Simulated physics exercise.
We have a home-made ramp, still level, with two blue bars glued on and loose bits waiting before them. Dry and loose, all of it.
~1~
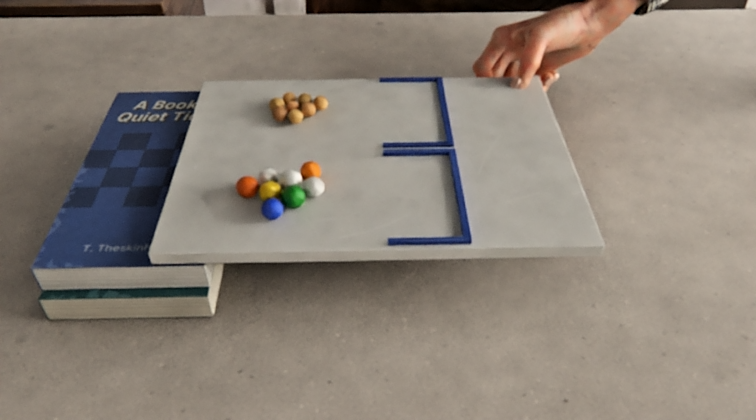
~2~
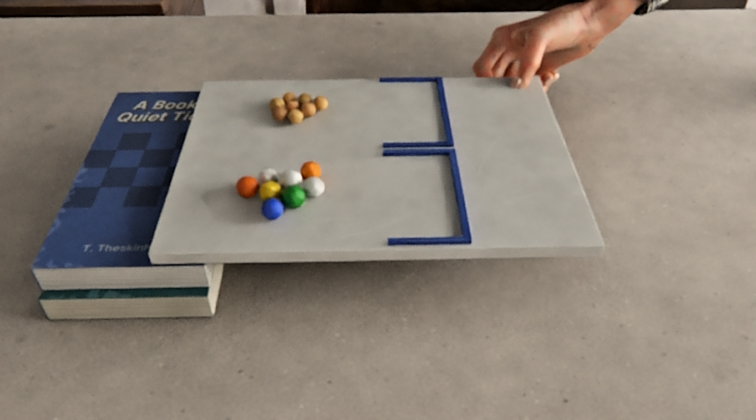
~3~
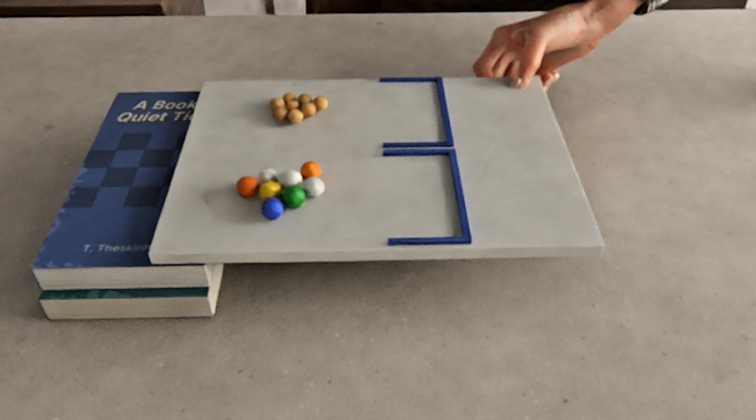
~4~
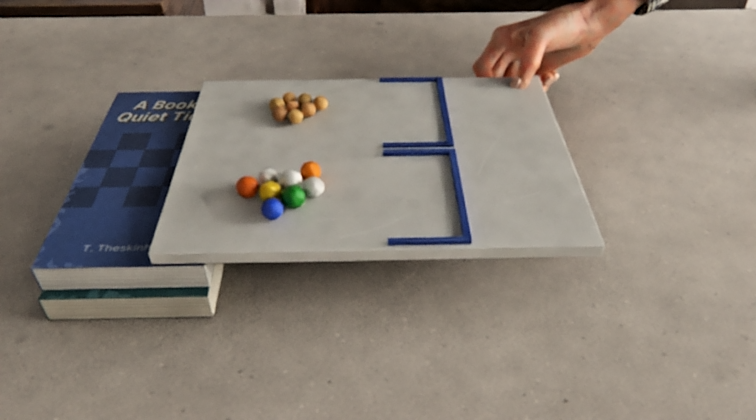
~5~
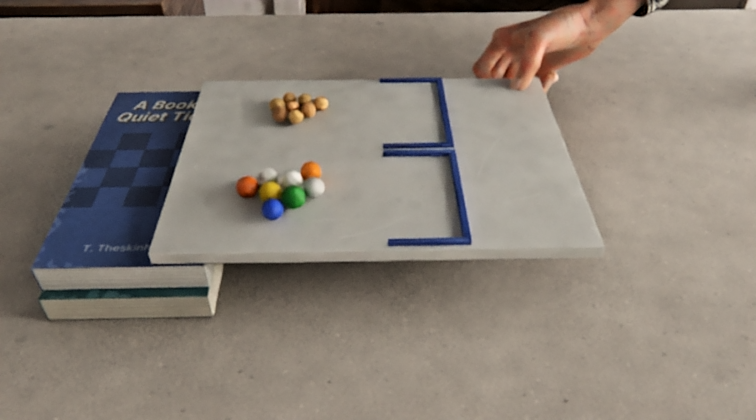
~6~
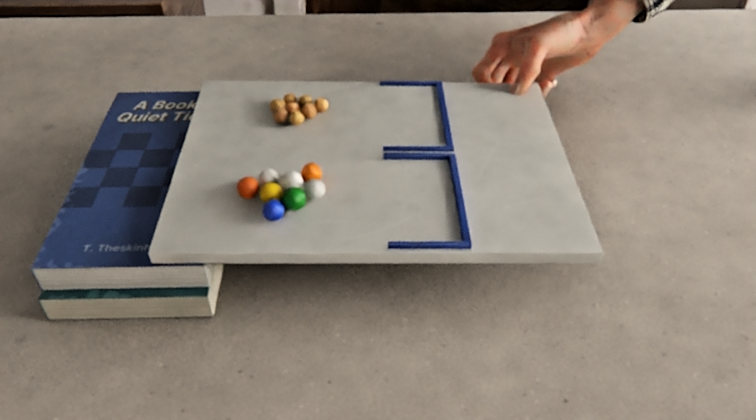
A pale board lies level across a grey tabletop, seen from above and in front by a still camera, its left end on two stacked books, the upper one blue. Small tan wooden beads cluster at the back and orange, white, yellow, green and blue balls nearer, left of two blue brackets. A hand at the far right edge lowers that end very slightly, while the clusters stay together.
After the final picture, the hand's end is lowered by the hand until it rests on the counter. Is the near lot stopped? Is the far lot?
The near lot clears its bar; the far lot clears its bar.
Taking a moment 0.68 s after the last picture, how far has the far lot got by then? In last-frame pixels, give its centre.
Near (401, 128).
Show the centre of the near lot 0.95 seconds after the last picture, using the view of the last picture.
Its centre is at about (498, 222).
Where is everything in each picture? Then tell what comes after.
Held end of the board at (587, 242), level; book pile at (157, 176), low, a small part of the board's length; near lot at (291, 181), a few gumballs; far lot at (293, 108), a few round wooden beads; near bar at (459, 193), much lower than a piece; far bar at (444, 110), much lower than a piece, in the first picture.
Held end of the board at (587, 242), level; far lot at (293, 108), in the second picture.
Held end of the board at (587, 242), level; near lot at (291, 181), in the third picture.
Held end of the board at (587, 242), level; far lot at (293, 108), in the fourth picture.
Held end of the board at (587, 244), level; near lot at (291, 181), in the fifth picture.
Held end of the board at (585, 249), down by 1°; book pile at (157, 176); near lot at (292, 183), not moving; far lot at (293, 109), not moving; near bar at (459, 198); far bar at (444, 114), in the sixth picture.
Then, 0.36 s after the last picture, board sloping at 8°; near lot on its way down; far lot on its way down.
Then, 0.68 s after the last picture, board resting at 10°; near lot has reached its bar; far lot has reached its bar.
Then, 0.95 s after the last picture, board resting at 10°; near lot about half past its bar; far lot most past its bar.
By the end, board resting at 10°; near lot about two thirds past its bar; far lot most past its bar.
